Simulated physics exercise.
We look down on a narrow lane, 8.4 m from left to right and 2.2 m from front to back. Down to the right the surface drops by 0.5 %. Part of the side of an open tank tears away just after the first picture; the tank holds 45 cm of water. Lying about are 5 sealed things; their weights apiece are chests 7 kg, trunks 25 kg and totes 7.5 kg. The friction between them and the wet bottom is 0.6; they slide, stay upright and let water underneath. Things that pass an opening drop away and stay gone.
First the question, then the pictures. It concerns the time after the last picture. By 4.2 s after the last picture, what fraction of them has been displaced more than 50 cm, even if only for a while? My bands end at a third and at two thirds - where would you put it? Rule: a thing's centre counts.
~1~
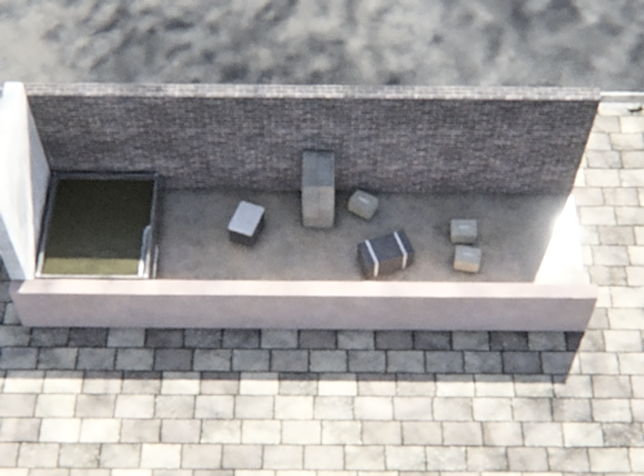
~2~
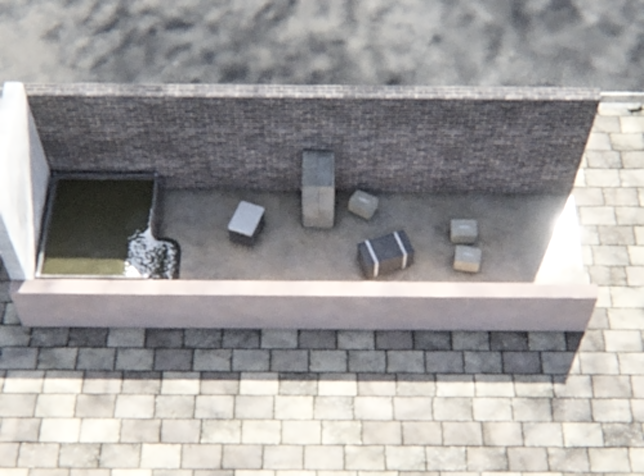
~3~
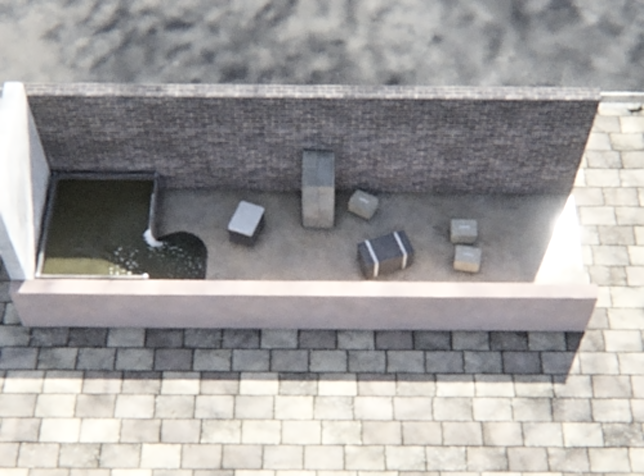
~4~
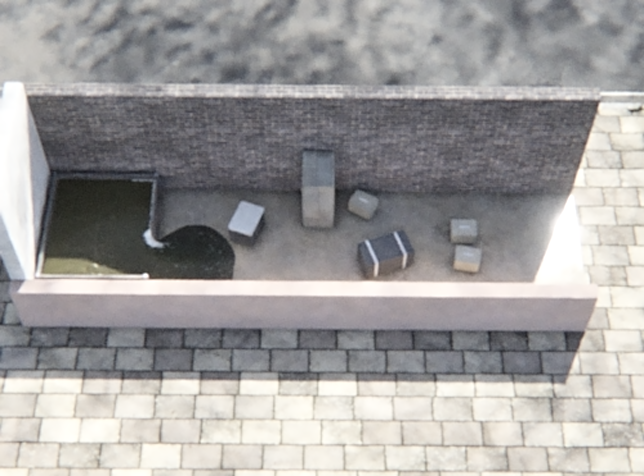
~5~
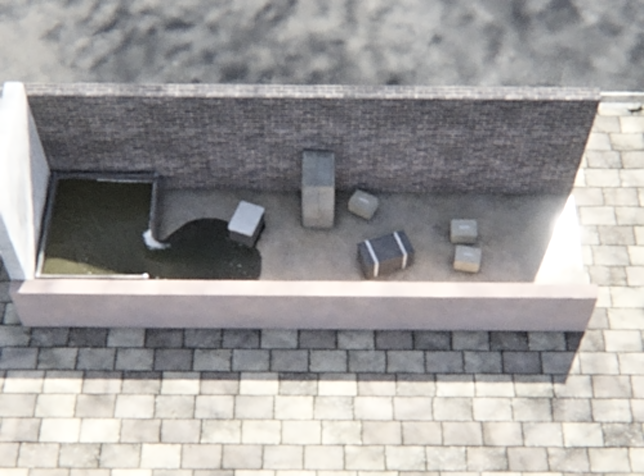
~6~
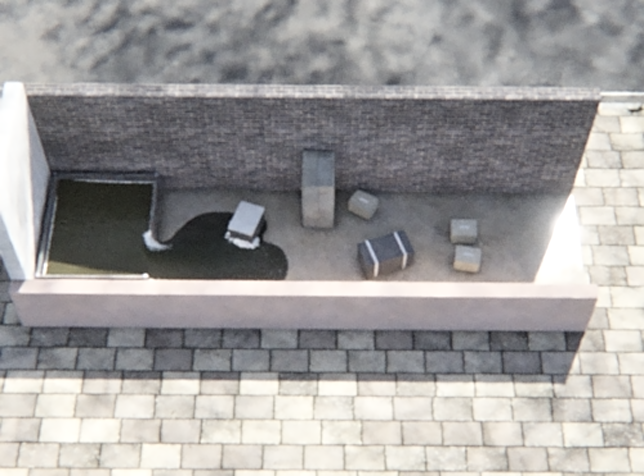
It will come to two thirds or beyond.
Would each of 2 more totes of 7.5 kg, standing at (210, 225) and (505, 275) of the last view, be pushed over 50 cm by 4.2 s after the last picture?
Result, in sequence: Not exceeded; exceeded.
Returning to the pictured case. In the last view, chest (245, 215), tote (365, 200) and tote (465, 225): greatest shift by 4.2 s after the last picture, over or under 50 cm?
Result by item: Goes farther; stays closer; goes farther.
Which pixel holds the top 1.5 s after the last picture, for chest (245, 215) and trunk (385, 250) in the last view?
Around (289, 187) and (411, 244).
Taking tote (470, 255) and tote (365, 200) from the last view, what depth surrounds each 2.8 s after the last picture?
Some 3 cm at the first, some 3 cm at the second.
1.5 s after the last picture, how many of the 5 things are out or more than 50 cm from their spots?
I count 1.
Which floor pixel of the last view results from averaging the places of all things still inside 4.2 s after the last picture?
(442, 230).
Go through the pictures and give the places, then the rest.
The first picture shows a chest at (246, 217), on the bottom; a trunk at (386, 248), on the bottom; 2.9 m2 under water; 0 of 5 have shifted.
The second picture shows a chest at (246, 217) rests on the ground; a trunk at (386, 248), on the bottom; water covers 3.3 m2; 0 of 5 have shifted.
The third picture shows a chest at (246, 217), on the bottom; a trunk at (386, 248) rests on the ground; water covers 3.9 m2; 0 of 5 have shifted.
The fourth picture shows a chest at (246, 217) rests on the ground; a trunk at (386, 248), on the bottom; water covers 4.5 m2; 0 of 5 have shifted.
The fifth picture shows a chest at (246, 217), on the bottom; a trunk at (386, 248) rests on the ground; 5.1 m2 under water; 0 of 5 have shifted.
The sixth picture shows a chest at (246, 217), on the bottom; a trunk at (386, 248), on the bottom; 5.7 m2 under water; 0 of 5 have shifted.
Then, 0.4 s after the last picture 0 of 5 are over 50 cm from their spots; 0 afloat.
Then, 1.5 s after the last picture 1 of 5 are over 50 cm from their spots; 1 afloat.
Then, 2.8 s after the last picture 4 of 5 are over 50 cm from their spots; 1 afloat.
Then, 4.2 s after the last picture 4 of 5 are over 50 cm from their spots, and 4 have been at some point; 1 afloat.
